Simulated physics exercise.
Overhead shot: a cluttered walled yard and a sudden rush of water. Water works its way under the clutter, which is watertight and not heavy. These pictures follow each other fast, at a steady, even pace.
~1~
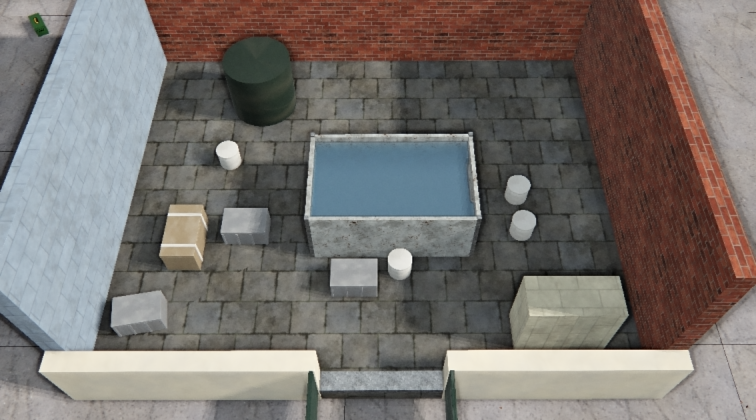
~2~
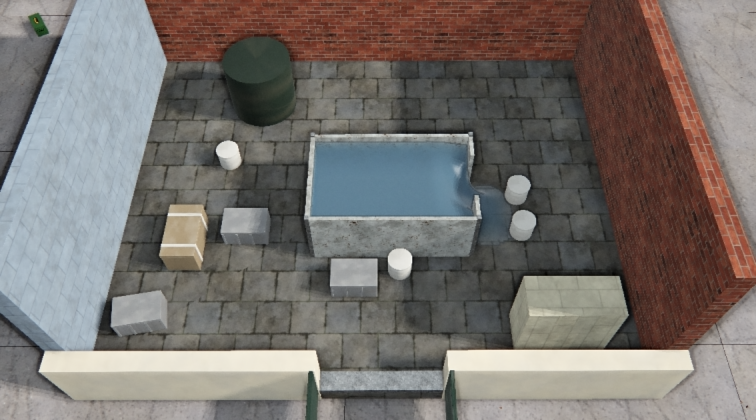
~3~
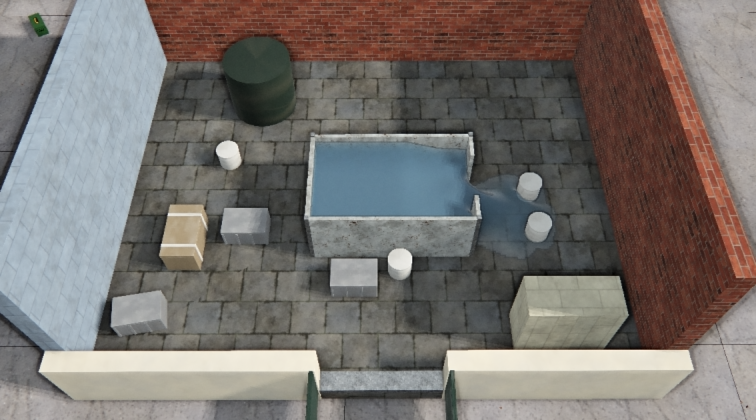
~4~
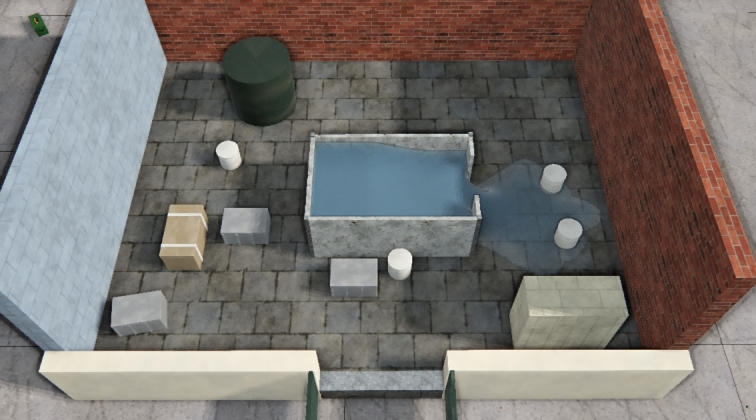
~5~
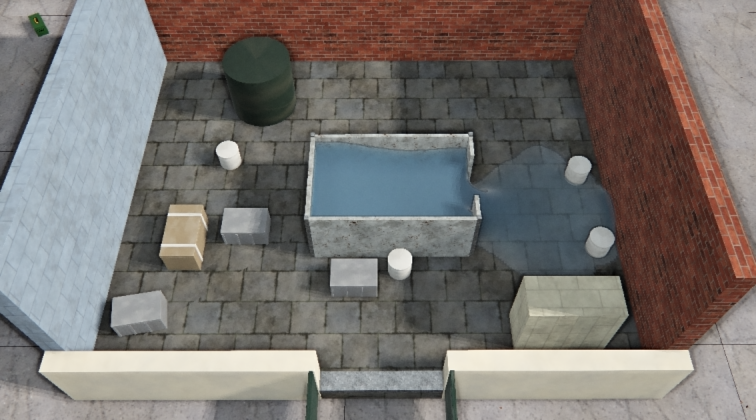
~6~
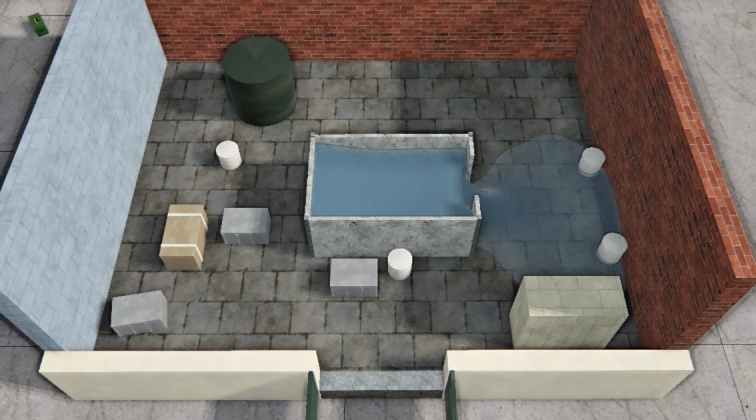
The video shows a walled yard seen from above, where water pours through a gap in the right side of a raised stone tank and spreads over the paving, pushing two white pails rightward while the other objects stay put.
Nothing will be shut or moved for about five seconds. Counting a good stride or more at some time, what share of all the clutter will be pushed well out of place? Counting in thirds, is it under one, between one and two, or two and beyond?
In thirds: Between one and two.
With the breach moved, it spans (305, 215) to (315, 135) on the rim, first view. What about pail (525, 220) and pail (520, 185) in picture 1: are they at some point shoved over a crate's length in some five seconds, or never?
Fell short, fell short.
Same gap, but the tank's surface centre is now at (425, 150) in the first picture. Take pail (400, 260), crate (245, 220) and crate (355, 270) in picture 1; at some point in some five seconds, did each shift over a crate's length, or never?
Well, in order they come out as moved that far, stayed within it and moved that far.
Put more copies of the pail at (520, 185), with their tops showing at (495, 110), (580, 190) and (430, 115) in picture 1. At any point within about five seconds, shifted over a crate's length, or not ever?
Taking them one at a time: Falls short; goes the distance; falls short.
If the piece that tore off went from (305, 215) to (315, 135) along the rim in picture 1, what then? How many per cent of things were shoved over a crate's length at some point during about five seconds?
Estimate: Close to 80 in a hundred.
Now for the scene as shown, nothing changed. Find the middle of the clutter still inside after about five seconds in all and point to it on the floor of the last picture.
Average floor point: Approx. (292, 247).
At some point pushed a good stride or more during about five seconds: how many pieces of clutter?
4.
A moment on, 2 of 8 are well off their spots; 2 afloat.
Next, 2 of 8 are well off their spots; 1 afloat.
Later, 2 of 8 are well off their spots; 1 afloat.
In the end, 4 of 8 are well off their spots, and 4 have been at some point; 2 afloat.
